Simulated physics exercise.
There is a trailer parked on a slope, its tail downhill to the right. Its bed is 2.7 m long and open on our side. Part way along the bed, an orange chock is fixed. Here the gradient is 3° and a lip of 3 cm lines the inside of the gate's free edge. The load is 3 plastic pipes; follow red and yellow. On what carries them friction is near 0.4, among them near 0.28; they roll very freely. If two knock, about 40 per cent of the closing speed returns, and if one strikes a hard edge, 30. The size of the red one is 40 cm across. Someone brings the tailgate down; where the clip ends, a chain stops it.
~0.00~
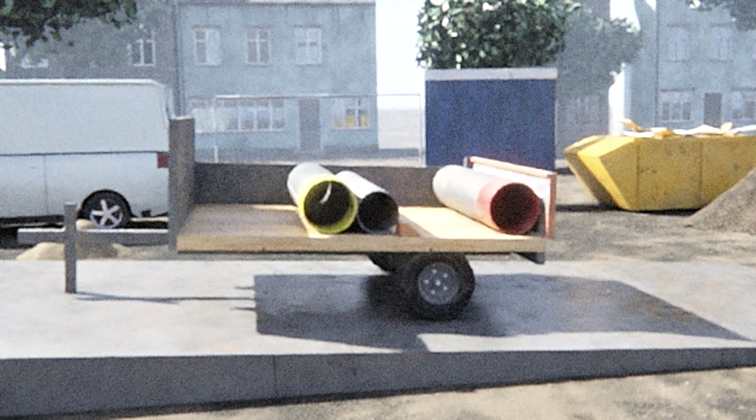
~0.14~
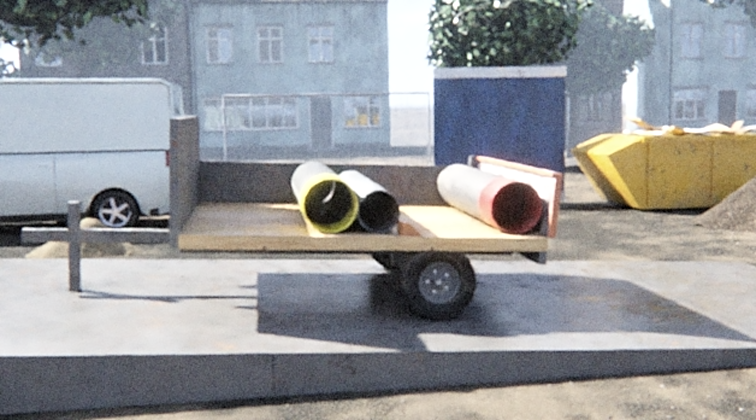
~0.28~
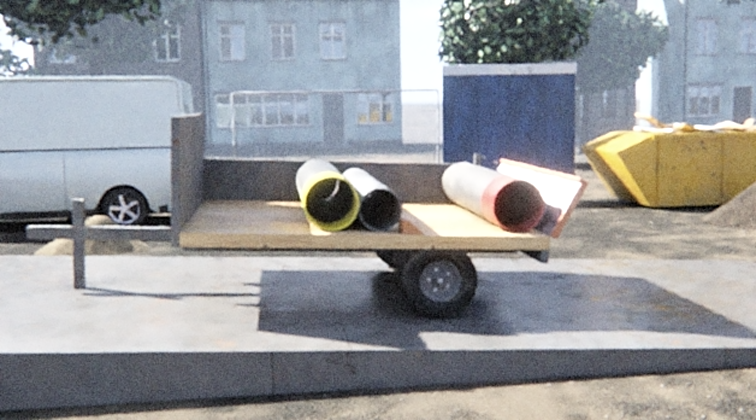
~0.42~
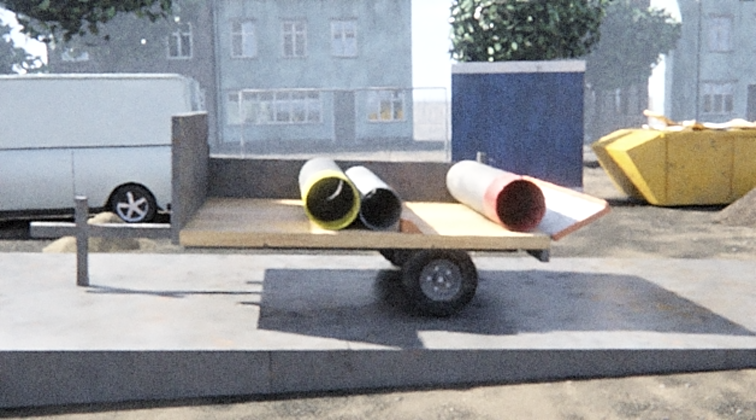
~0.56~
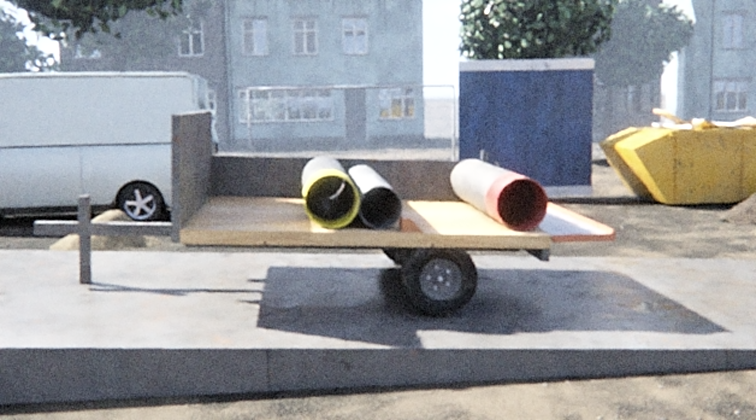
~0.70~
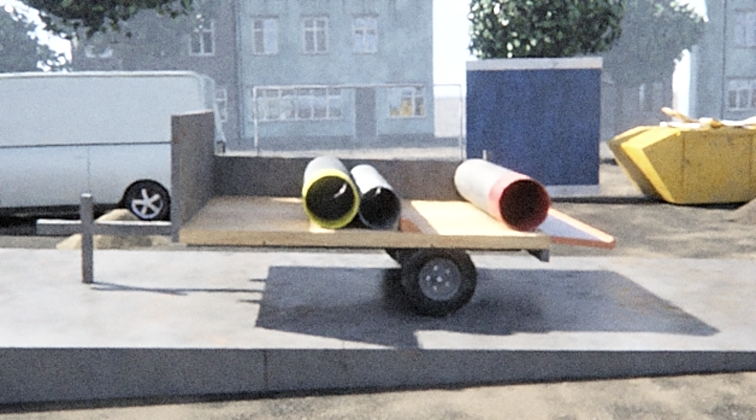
We see a flatbed trailer on a sloping slab, carrying yellow-rimmed, black and red pipes, as its right-hand tailgate swings outward and down from upright to slightly below level, while the pipes stay almost still on the bed.
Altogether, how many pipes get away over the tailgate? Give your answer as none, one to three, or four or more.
The answer comes to one to three.
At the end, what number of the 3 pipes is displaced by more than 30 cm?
1.
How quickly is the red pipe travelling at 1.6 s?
It moves at about 0.3 m/s.
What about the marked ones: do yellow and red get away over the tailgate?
Result: Yellow is restrained; red breaks loose.
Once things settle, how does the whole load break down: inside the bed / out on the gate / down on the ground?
First 2, then 0, and last 1.
Then, 1.6 s in, red is on the bed, 5 cm short of the hinge, rolling right; yellow is on the bed, 160 cm short of the hinge; 0 out so far.
Then, 2.8 s in, red is dropping off the gate; still the same for yellow; 1 out so far.
In the end (5.2 s), red is off the vehicle; yellow is on the bed, 160 cm short of the hinge; 1 out so far.
